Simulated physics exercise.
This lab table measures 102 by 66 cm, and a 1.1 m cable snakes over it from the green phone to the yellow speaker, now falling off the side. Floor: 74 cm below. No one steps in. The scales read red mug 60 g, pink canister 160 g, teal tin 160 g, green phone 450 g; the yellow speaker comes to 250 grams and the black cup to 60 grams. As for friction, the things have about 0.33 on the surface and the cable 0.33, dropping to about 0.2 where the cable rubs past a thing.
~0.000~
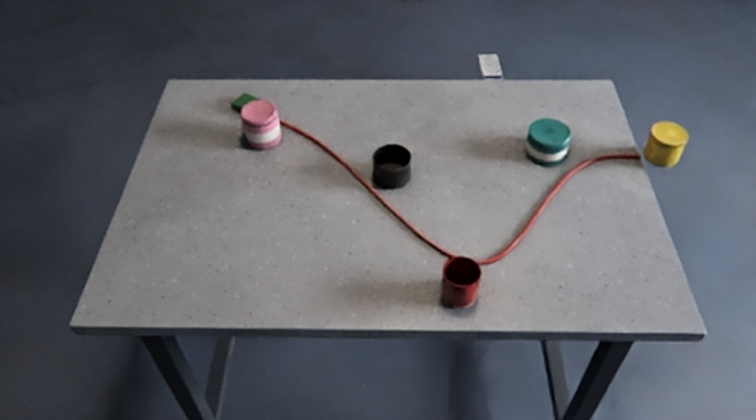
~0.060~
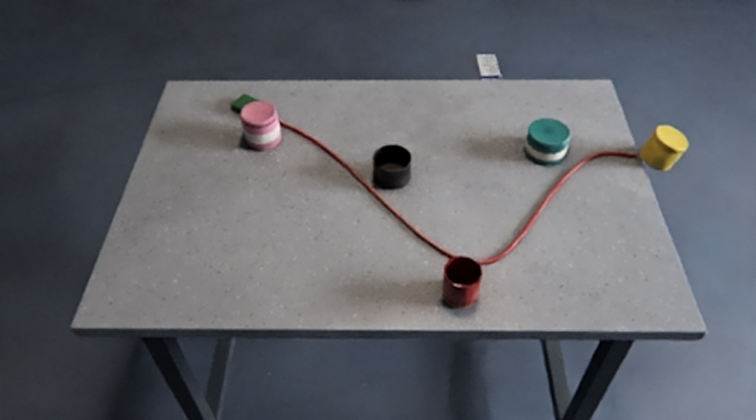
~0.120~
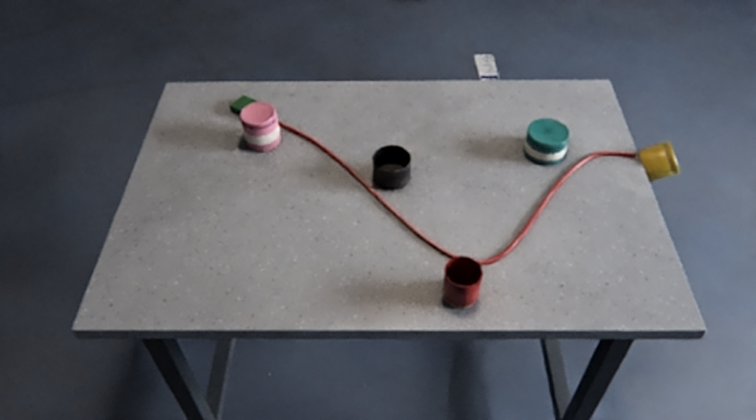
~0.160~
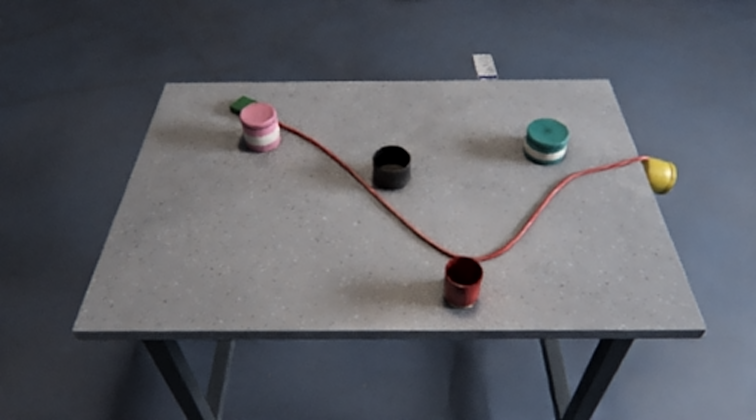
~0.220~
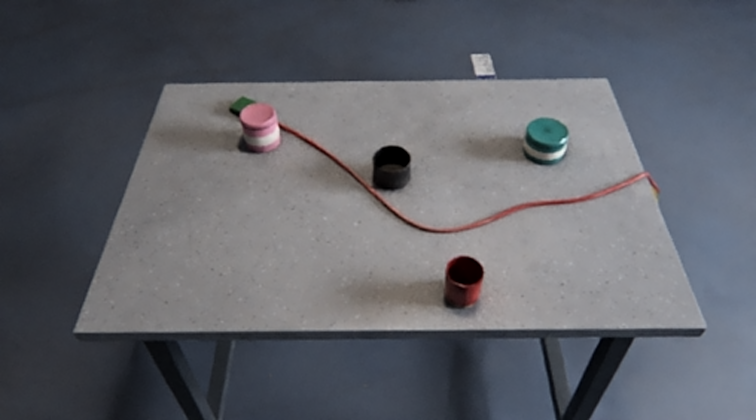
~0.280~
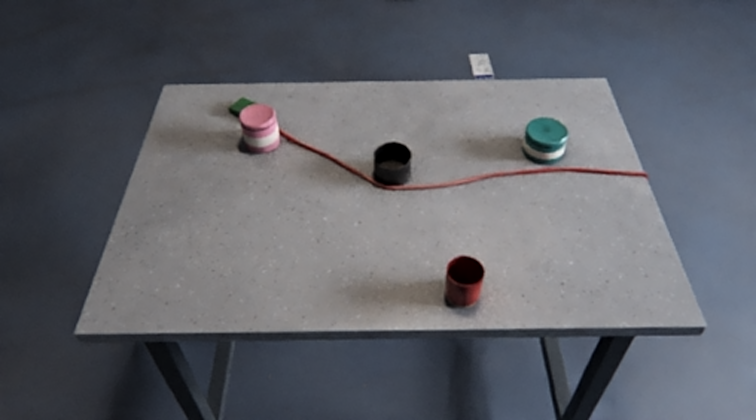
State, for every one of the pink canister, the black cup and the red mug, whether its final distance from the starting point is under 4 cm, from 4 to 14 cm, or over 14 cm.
Final distances: Pink canister under 4 cm, black cup over 14 cm, red mug under 4 cm.
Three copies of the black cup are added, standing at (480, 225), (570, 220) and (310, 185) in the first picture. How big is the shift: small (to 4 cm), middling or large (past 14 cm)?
First: A big shift; second: A slight shift; third: A slight shift.
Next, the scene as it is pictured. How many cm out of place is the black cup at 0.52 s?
Black cup: Roughly 45 cm.
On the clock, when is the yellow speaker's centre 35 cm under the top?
Near 0.60 seconds.
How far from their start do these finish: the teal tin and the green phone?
The teal tin ends up 0 cm from where it began, and the green phone 8 cm.
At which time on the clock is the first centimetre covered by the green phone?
Green phone: Roughly 0.34 s.
At 0.5 s, the cable's tail end at (285, 121); black cup 45 cm off its start, yellow speaker over the edge, green phone 5 cm off its start.
At 0.7 s, the cable's tail end at (297, 122); black cup over the edge, yellow speaker over the edge, green phone 8 cm off its start.
At 1.0 s, the cable's tail end at (300, 123); black cup over the edge, green phone 8 cm off its start at (282, 115), yellow speaker over the edge.
At 1.2 s, the cable's tail end at (300, 123); black cup over the edge, green phone 8 cm off its start, yellow speaker over the edge.
At 2.4 s, the cable's tail end at (300, 123); black cup over the edge, pink canister 0 cm off its start at (257, 115), red mug 0 cm off its start at (466, 271), green phone 8 cm off its start at (282, 115).
